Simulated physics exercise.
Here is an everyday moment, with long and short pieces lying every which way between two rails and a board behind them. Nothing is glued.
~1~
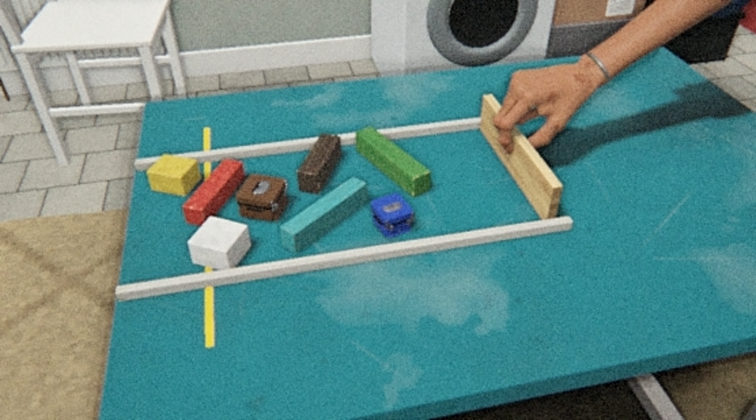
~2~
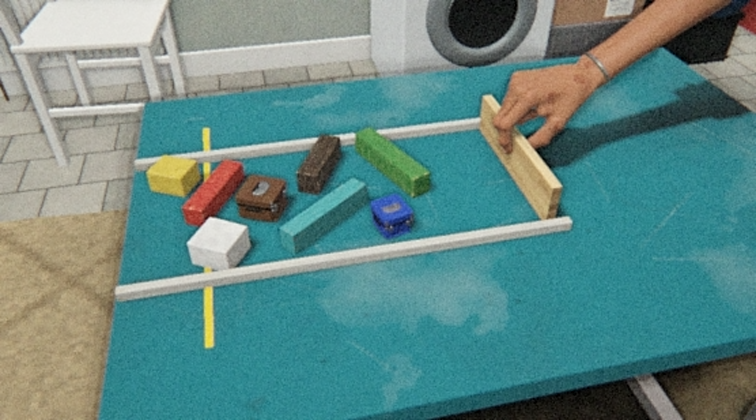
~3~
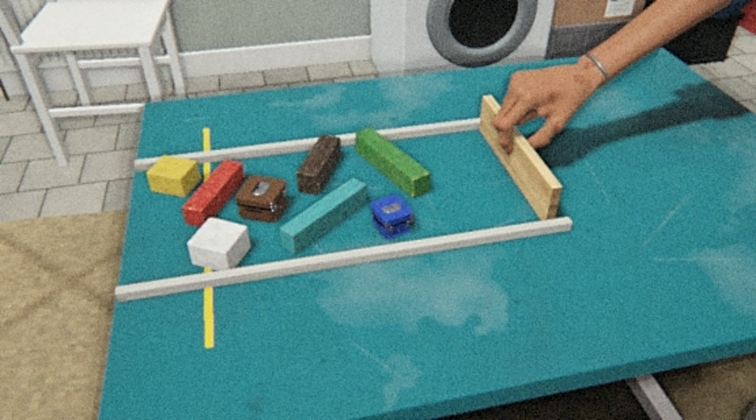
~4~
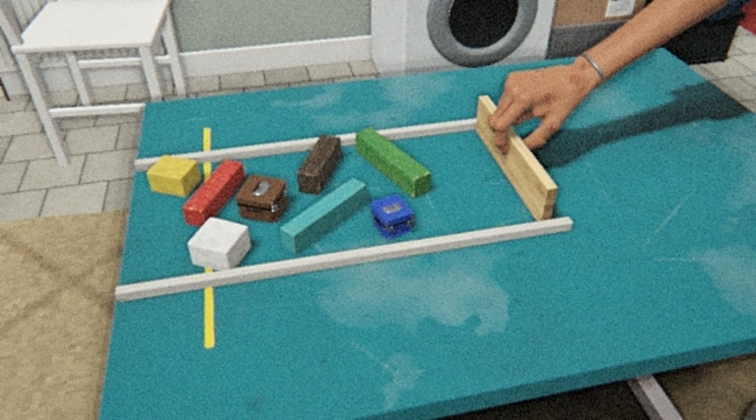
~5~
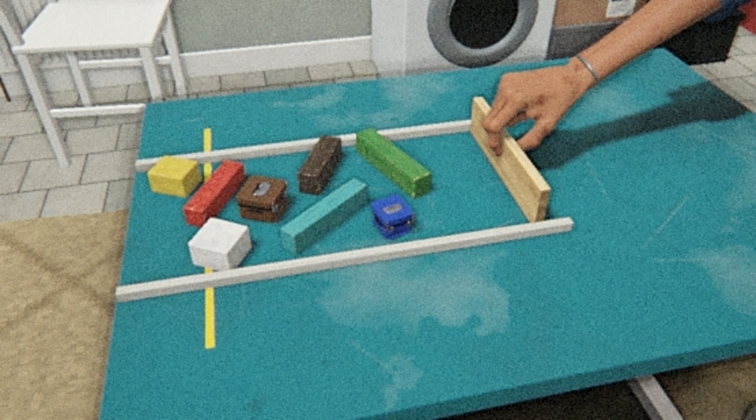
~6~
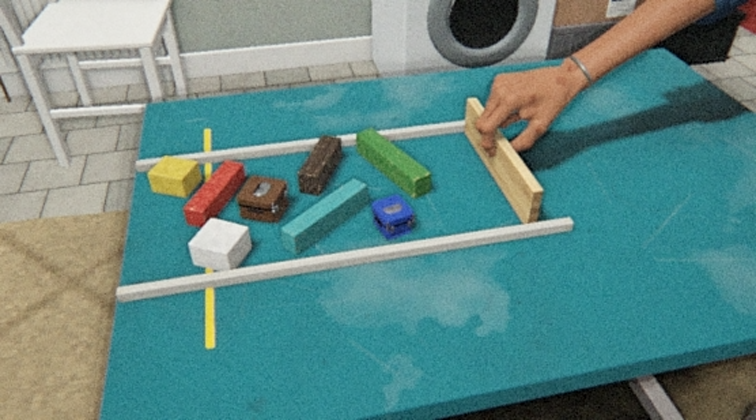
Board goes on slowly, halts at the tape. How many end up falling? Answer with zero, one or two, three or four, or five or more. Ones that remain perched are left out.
I would say one or two fall.
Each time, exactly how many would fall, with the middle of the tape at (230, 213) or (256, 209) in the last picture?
Try by try, 0 and 0.
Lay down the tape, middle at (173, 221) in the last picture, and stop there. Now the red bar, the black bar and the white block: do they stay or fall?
Starting with the red bar, it ends up falling, then the black bar keeps its place, then the white block ends up falling.
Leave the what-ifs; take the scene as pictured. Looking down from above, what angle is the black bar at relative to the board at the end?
Around 0 degrees.
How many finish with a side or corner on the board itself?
That number would be 2.
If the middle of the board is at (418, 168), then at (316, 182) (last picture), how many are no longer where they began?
First position 1; second position 5.
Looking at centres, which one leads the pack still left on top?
White block.
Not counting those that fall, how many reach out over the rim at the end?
I get 2.
Early on, none off yet; yellow block at rest near (175, 177); red bar at rest near (216, 193); white block at rest near (221, 246).
A while later, none off yet; yellow block travelled a little near (162, 174); red bar travelled a little near (173, 194); white block travelled about its own width near (178, 252).
Finally, the number that fall off is one or two; lost, red bar and yellow block.
